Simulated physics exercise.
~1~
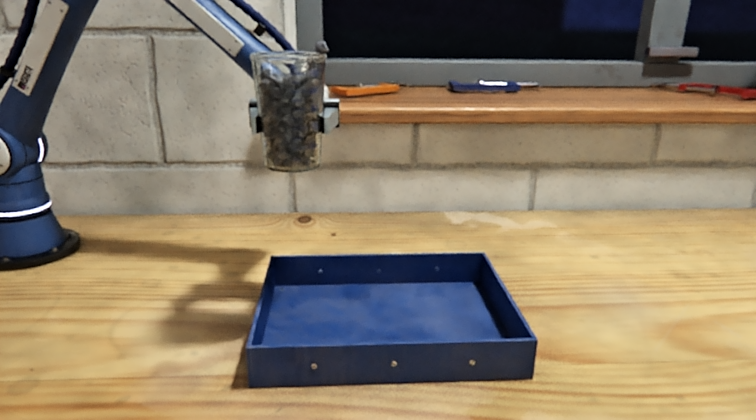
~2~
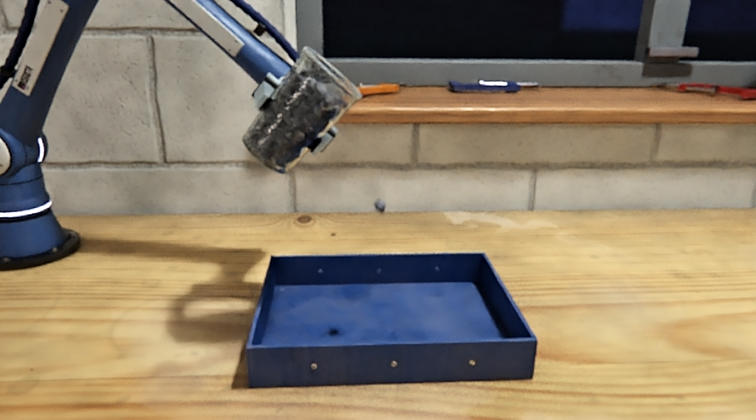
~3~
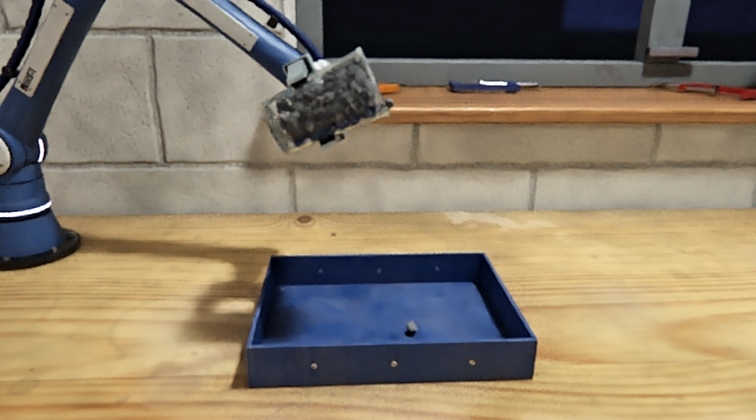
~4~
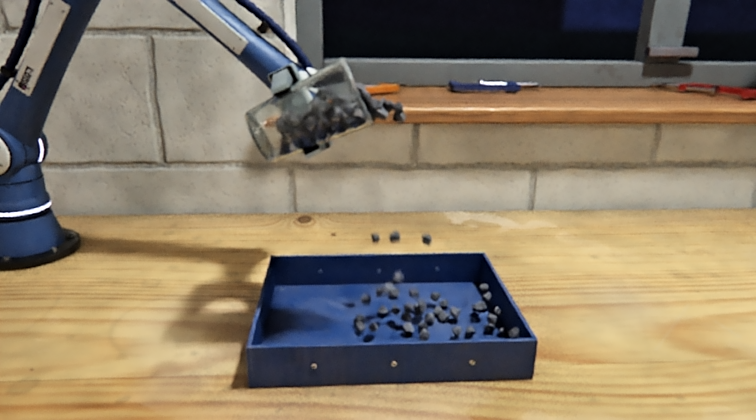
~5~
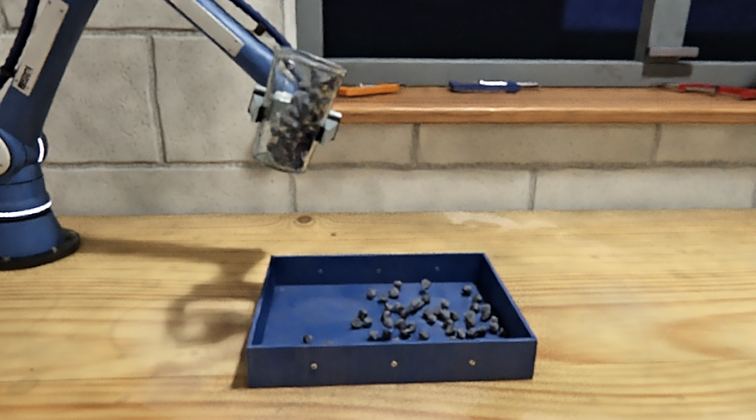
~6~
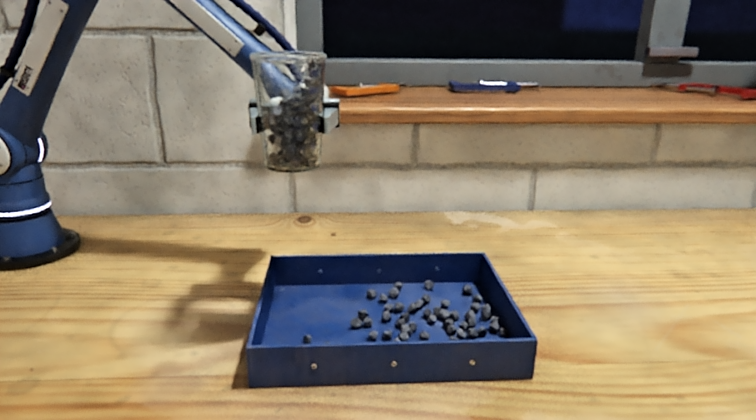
On a wooden table before a pale block wall and a window ledge, a blue robot arm holds a clear cup full of small dark pebbles upright above an empty blue tray. The arm tips the cup to the right, and a first few pebbles drop. It tilts the cup further, almost onto its side, and many more pebbles tumble from the rim and scatter across the tray. The arm then swings the cup back until it stands upright again. At the end, most of the pebbles remain in the cup, while the rest lie spread mainly over the tray's right side.
